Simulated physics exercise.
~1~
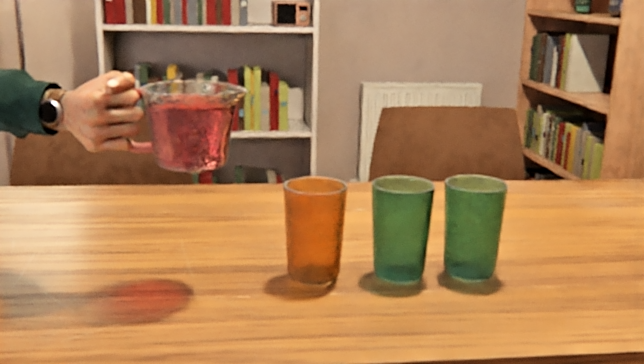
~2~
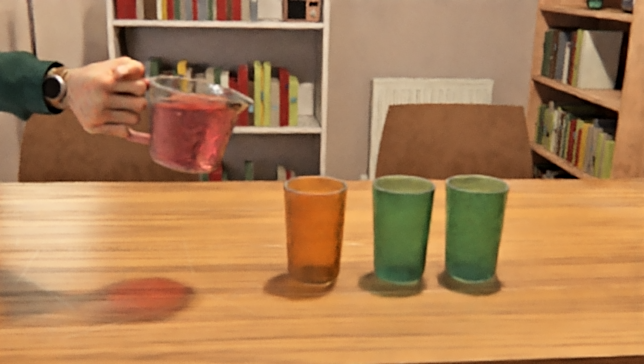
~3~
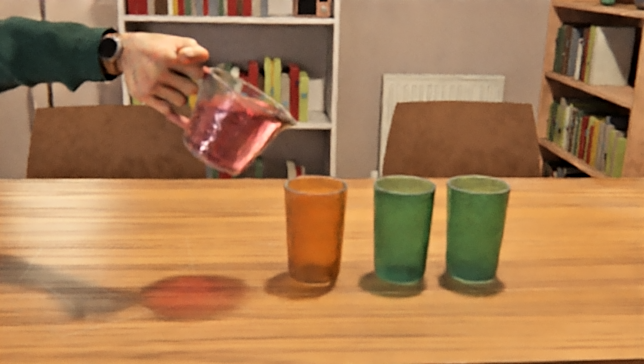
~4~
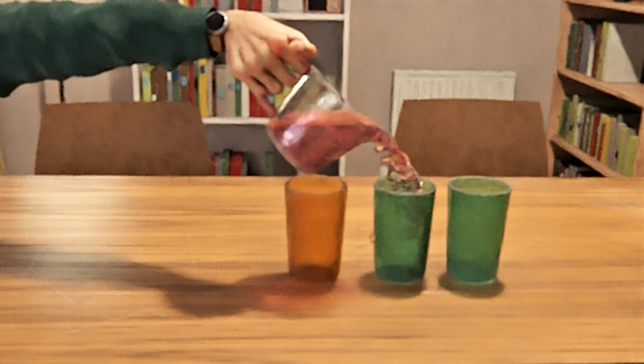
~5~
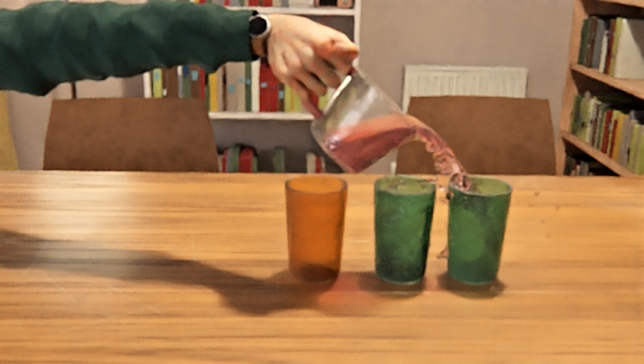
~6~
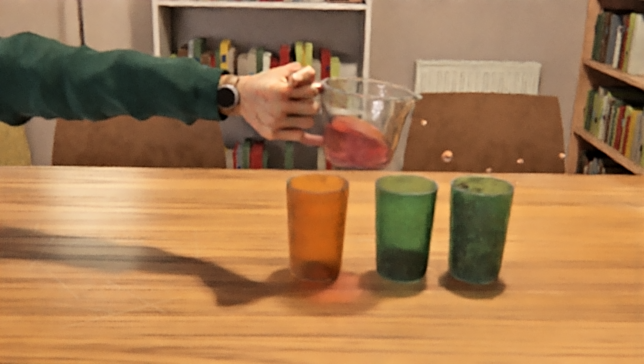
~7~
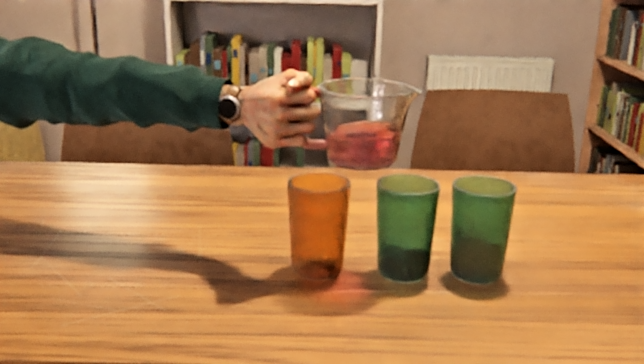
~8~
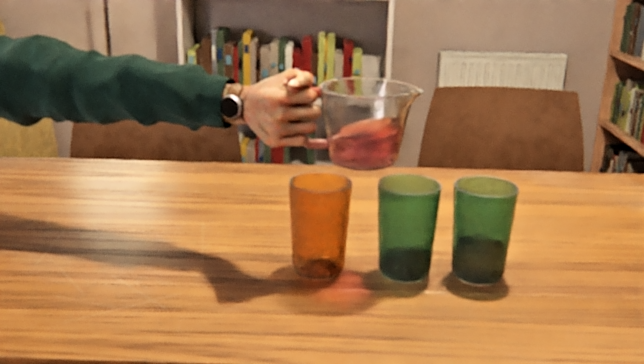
The clip shows a hand moving a glass jug of red liquid rightward over an orange tumbler and two green ones on a wooden table, tilting it to pour into the middle and right tumblers, then levelling it, leaving liquid in both green tumblers and some in the jug.
